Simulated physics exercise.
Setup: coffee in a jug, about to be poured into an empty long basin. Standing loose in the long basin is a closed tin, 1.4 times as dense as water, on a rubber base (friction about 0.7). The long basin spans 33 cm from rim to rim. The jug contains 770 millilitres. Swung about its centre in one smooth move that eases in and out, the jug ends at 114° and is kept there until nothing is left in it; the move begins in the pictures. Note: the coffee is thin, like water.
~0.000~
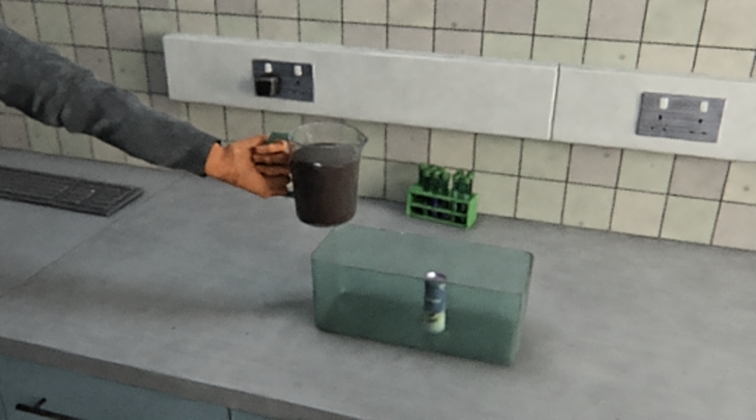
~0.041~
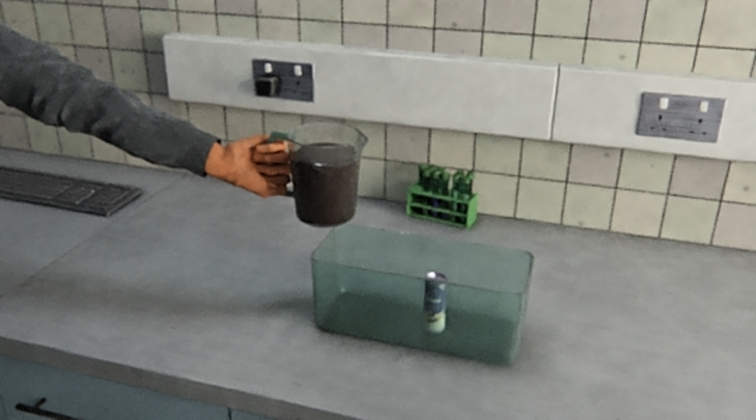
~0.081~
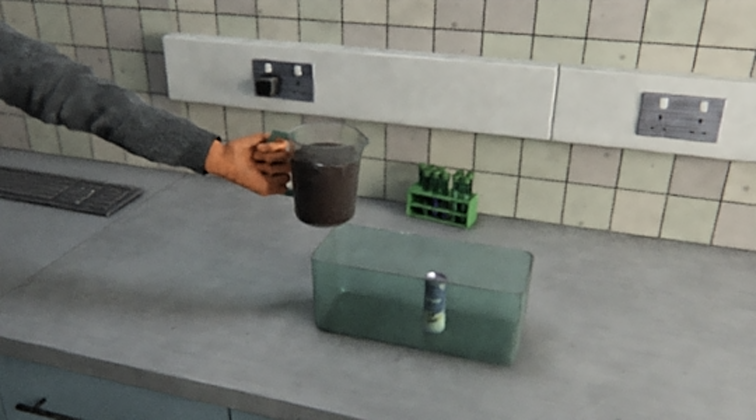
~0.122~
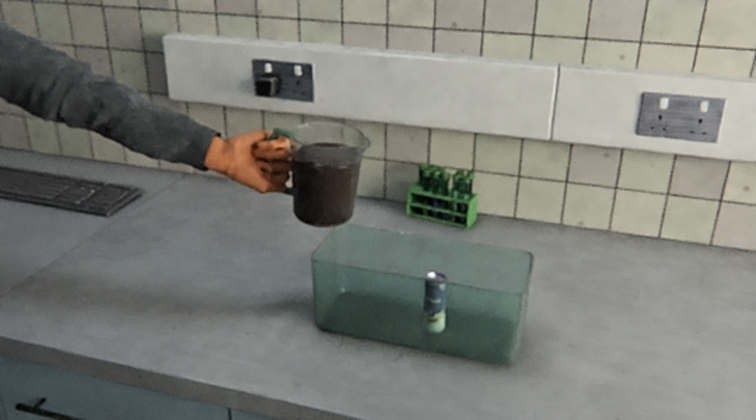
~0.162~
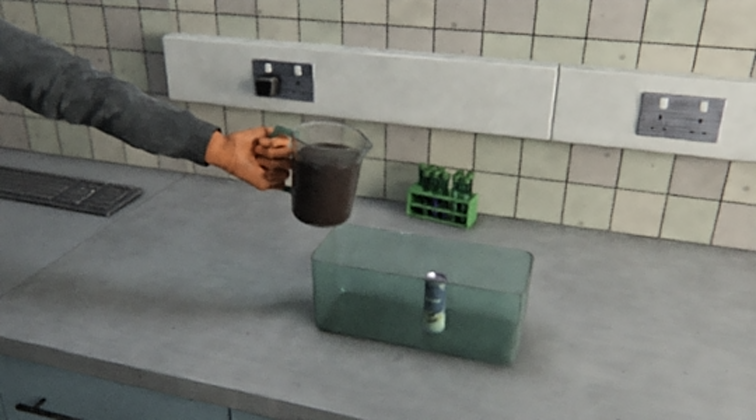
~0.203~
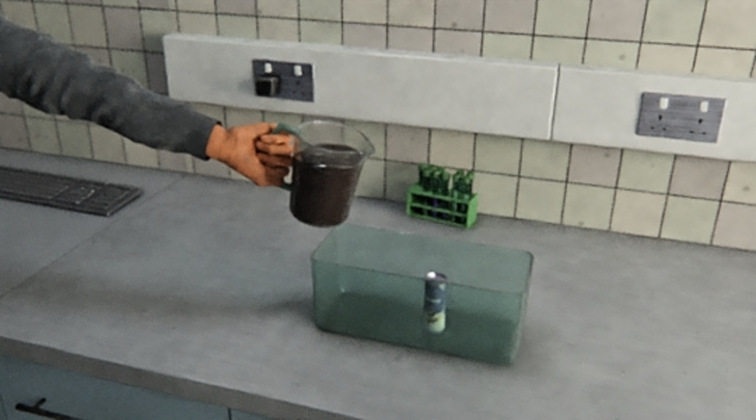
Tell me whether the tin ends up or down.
Most probably it will stay balanced.
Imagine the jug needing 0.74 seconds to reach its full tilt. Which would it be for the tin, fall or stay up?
It stays steady, then.
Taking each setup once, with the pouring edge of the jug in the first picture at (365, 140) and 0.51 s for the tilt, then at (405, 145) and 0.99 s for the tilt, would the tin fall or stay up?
Try 1: Still standing; try 2: Still standing.
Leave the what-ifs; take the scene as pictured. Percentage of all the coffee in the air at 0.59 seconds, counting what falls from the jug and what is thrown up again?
Roughly 14 percent.
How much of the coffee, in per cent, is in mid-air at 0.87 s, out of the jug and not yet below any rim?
About 14 % of the total.
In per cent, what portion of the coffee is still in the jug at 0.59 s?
Some 82 % of it is still there.
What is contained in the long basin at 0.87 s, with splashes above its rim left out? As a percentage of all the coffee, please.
Some 64 per cent.
After 0.59 s the tilt is 74° and 83 per cent is still to pour; the tin stands where it began.
After 0.87 s the tilt is 110° and 22 per cent is still to pour; the tin stands 1 cm from where it began.
After 1.17 s the tilt is 114° and 0 per cent is still to pour; the tin stands 1 cm from where it began.
After 1.49 s the tilt is 114° and 0 per cent is still to pour; the tin stands 1 cm from where it began.
In the end the tin stands 1 cm from where it began.
